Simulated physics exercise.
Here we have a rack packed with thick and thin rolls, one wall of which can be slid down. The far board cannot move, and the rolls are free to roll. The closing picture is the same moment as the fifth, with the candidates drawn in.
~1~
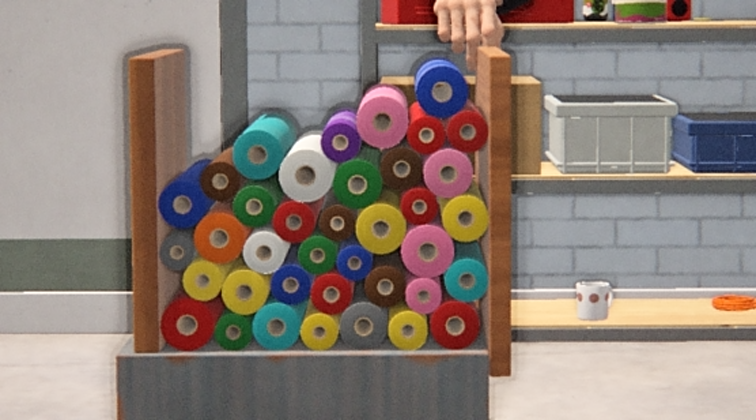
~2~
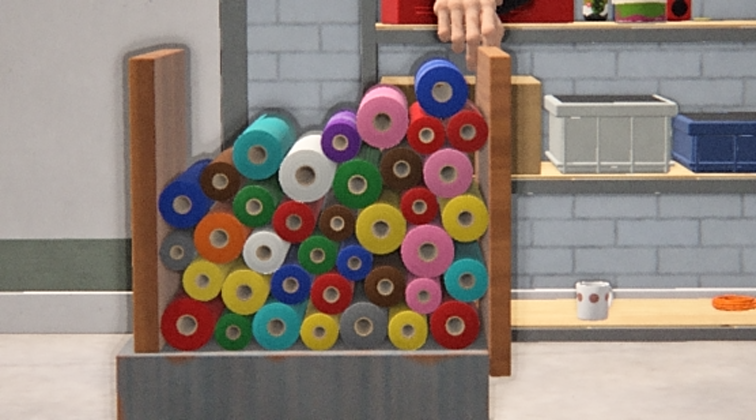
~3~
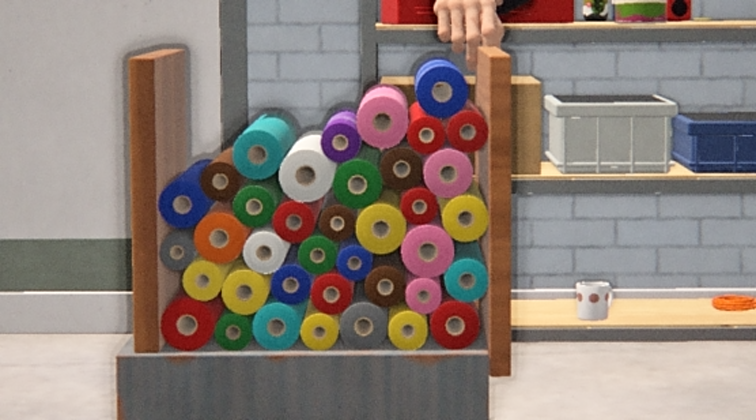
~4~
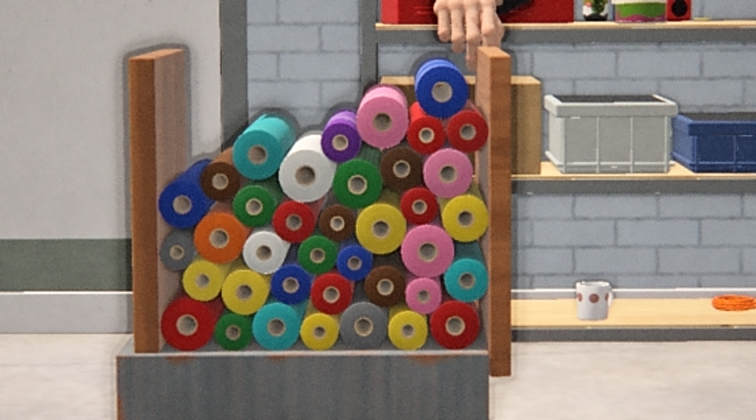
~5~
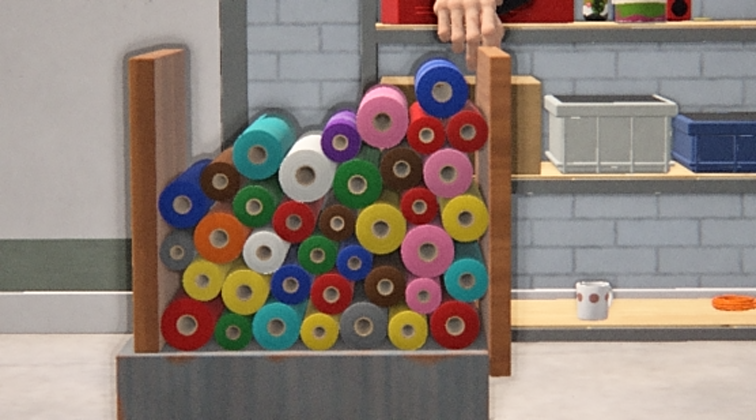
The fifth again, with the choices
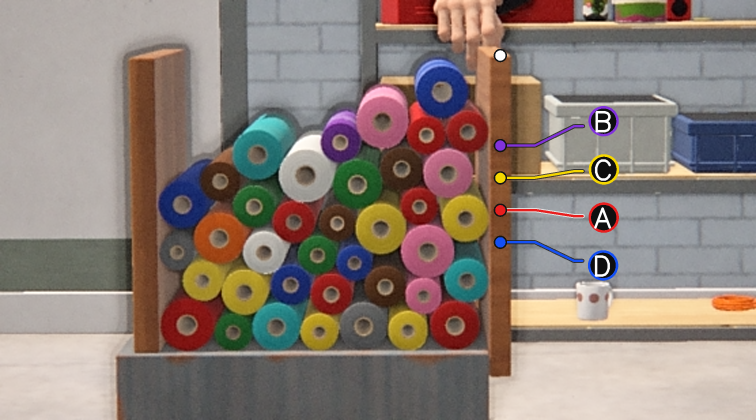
Nothing visibly moves as colourful rolls, thick and thin, stay piled between two wooden side boards on a grey base, heaped higher toward the right, while a hand remains at the top of the right board before storage shelves.
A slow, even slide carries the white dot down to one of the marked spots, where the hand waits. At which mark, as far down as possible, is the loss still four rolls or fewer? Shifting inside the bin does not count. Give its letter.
At most to D.
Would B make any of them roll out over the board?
At B: No.
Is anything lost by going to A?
At A: Yes.
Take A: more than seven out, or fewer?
It loses fewer than seven.
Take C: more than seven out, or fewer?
Fewer than seven.
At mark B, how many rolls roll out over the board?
The count is none.
On the copy, A at (501, 210); B at (501, 146); C at (501, 178); D at (501, 242); the white dot at (501, 55).
On D. First, top of the board (489, 151).
Then, top of the board (489, 241).
Finally, top of the board (489, 241), four out over the board.
By contrast, A two out over the board; B none out over the board; C two out over the board.
